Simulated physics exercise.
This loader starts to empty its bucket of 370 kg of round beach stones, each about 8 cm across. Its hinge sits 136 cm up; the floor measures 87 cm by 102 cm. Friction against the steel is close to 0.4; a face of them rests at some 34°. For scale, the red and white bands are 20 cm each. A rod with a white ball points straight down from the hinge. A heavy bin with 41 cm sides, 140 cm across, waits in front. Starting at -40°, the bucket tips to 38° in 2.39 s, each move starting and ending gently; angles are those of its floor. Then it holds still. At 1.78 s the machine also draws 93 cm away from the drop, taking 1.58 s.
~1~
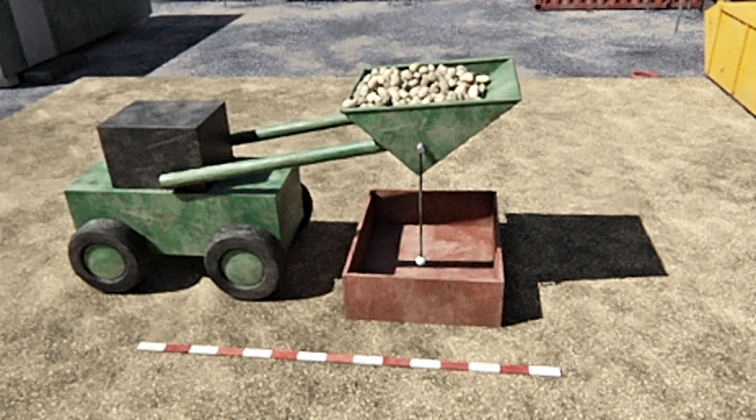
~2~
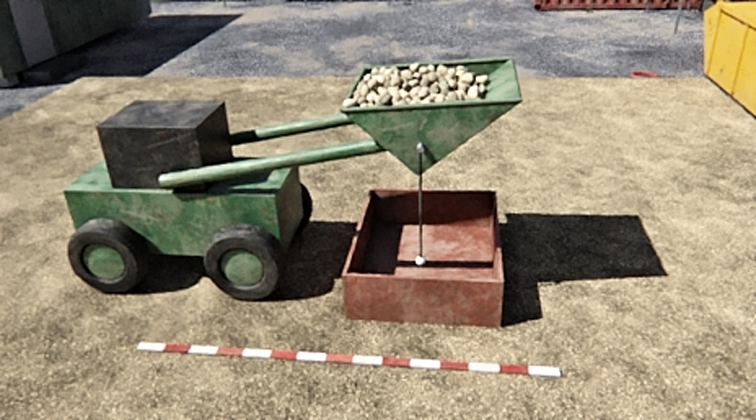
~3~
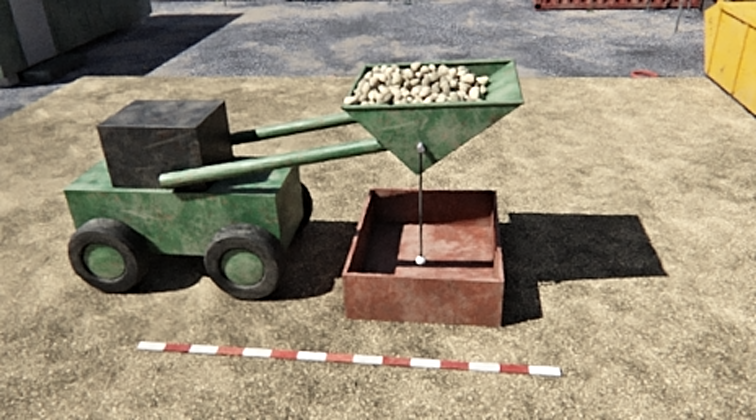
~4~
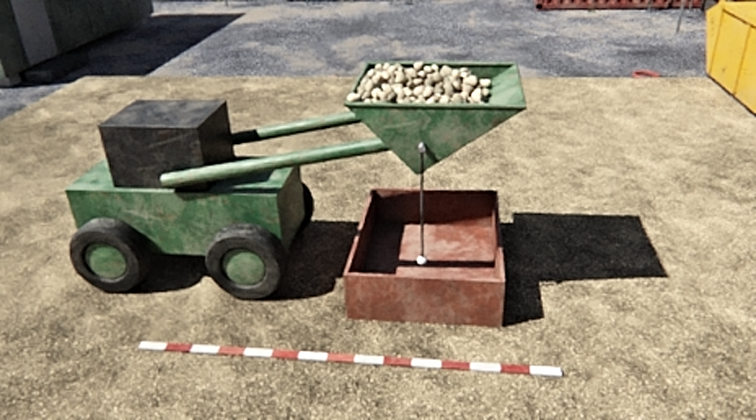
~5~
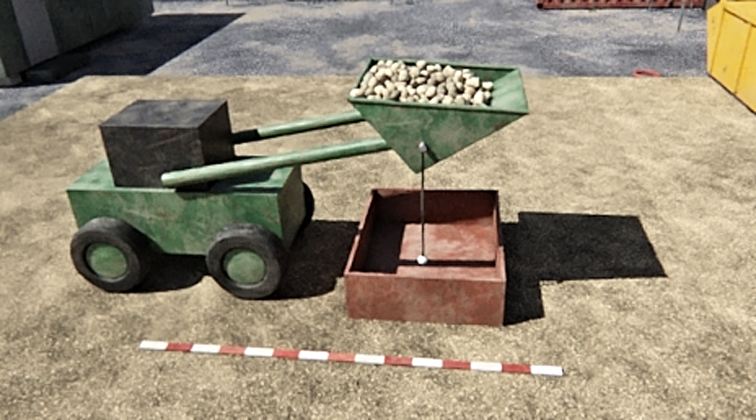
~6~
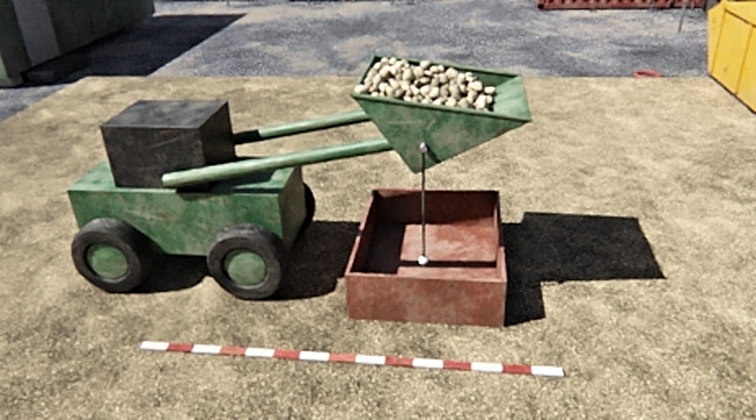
A green loader's raised bucket of rounded stones tilting slightly forward above a reddish open box, the wheeled machine staying in place.
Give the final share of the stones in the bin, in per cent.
About 25 per cent.
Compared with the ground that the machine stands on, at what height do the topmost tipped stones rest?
Some 22 cm above that level.
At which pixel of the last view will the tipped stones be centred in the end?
Near (539, 266).
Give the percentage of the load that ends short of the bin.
About 0 per cent.
A little later the floor is at 26°; 87 % in the bucket, 13 % beside or beyond the bin; the foremost stones are at (536, 198).
Then the floor is at 38°; 1 % in the bucket, 26 % in the bin, 73 % beside or beyond the bin; the foremost stones are at (642, 262).
Later still the floor is at 38°; 0 % in the bucket, 27 % in the bin, 73 % beside or beyond the bin; the foremost stones are at (735, 260).
In the end the floor is at 38°; 0 % in the bucket, 27 % in the bin, 73 % beside or beyond the bin; the foremost stones are at (735, 260).
